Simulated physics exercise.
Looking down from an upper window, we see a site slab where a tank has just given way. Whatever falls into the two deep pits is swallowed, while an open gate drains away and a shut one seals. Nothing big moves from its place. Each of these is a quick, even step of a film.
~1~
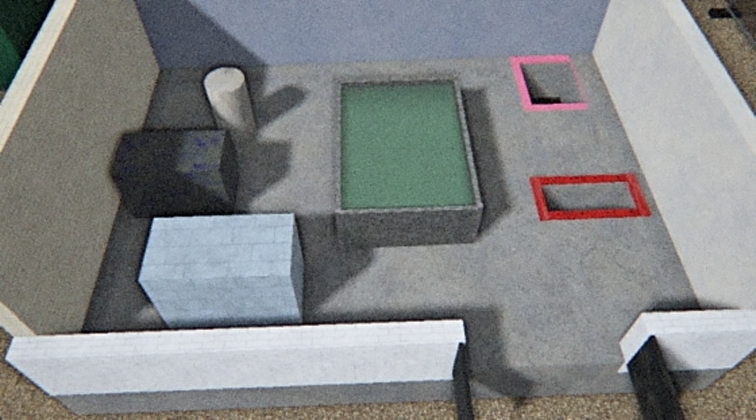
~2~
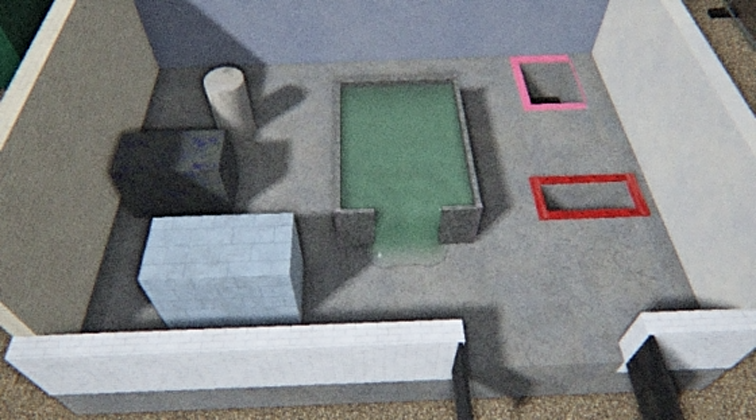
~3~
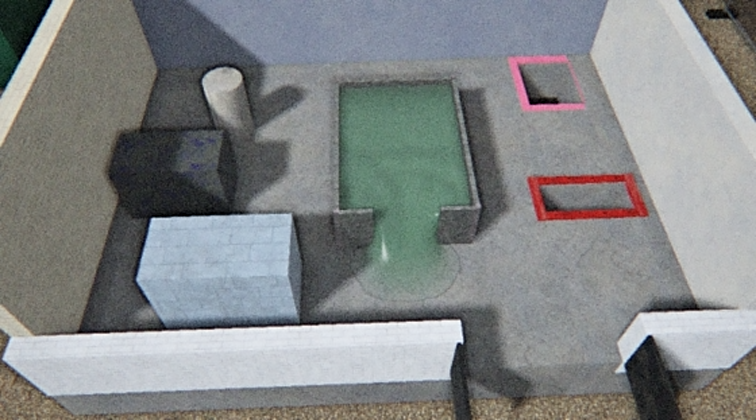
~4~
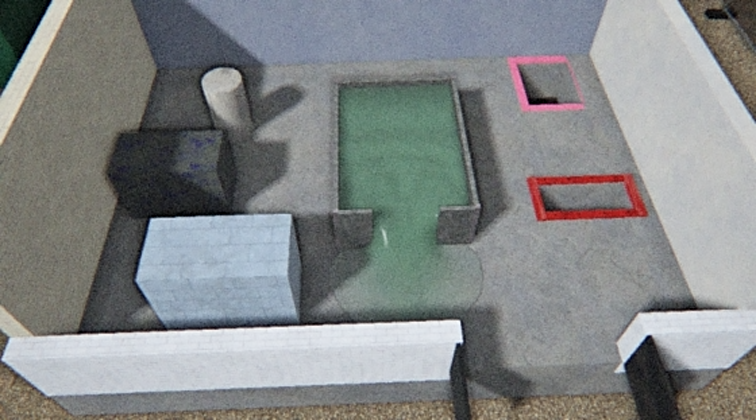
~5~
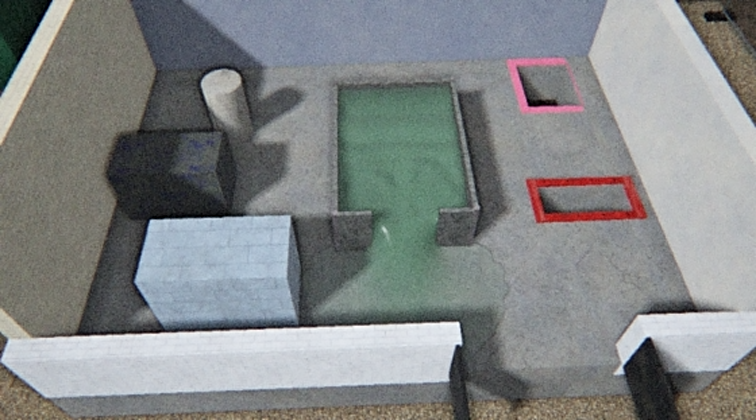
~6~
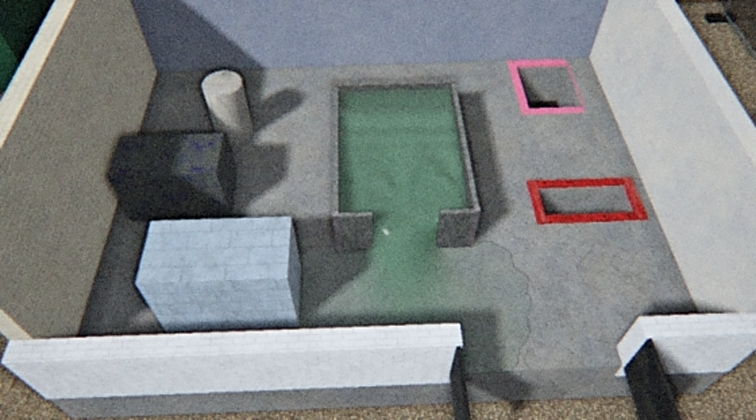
A rectangular water tank filled with green water stands mid-slab inside low pale walls, seen from a high window looking down. A grey cylinder, a dark block and a pale blue brick block sit to its left, with pink and red rectangular borders to the right. Part of the tank's near wall opens, and water pours through, spreading thinly across the grey floor towards the viewer and rightward.
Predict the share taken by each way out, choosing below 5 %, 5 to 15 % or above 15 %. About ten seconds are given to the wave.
Outcome: The gate soaks up a great deal - past fifteen per cent. The red pit soaks up scarcely any - beneath five per cent. The pink pit soaks up scarcely any - beneath five per cent.
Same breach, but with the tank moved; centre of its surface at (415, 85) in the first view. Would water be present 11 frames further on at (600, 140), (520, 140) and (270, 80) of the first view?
Spot 1 unwetted, spot 2 unwetted, and spot 3 unwetted.
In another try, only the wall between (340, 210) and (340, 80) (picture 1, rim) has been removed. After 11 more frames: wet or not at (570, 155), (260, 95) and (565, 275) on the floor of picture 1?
In turn: Not flooded, wet, no water.
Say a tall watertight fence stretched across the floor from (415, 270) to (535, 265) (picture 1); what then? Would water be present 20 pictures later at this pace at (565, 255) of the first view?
Submerged.
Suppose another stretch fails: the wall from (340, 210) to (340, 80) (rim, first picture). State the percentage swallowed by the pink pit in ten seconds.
Near 10 per cent for pink.
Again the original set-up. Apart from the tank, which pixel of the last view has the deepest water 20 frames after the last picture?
Look near (84, 368).
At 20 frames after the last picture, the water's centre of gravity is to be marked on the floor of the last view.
Centre of mass: Roughly (364, 231).
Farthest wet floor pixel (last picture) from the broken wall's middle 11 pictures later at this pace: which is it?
Pixel estimate: (68, 369).
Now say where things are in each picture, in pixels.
The first picture shows still water in the water tank at (402, 142).
In the second picture, the front is at (372, 256), out from the gap at (407, 232).
In the third picture, the front is at (382, 292), out from the gap at (405, 233).
In the fourth picture, the front is at a hidden place, out from the gap at (405, 233).
In the fifth picture, water pours out at (404, 235) and has run to a hidden place.
In the sixth picture, the front is at a hidden place, out from the gap at (405, 236).
A moment on, water covers 15 % of the floor; the gate 3 %, the red pit 0 %, the pink pit 0 %.
Next, water covers 20 % of the floor; the gate 8 %, the red pit 0 %, the pink pit 0 %.
Then, water covers 35 % of the floor; the gate 14 %, the red pit 0 %, the pink pit 0 %.
Later, water covers 60 % of the floor; the gate 22 %, the red pit 0 %, the pink pit 0 %.
In the end, water covers 75 % of the floor; the gate 28 %, the red pit 1 %, the pink pit 1 %.
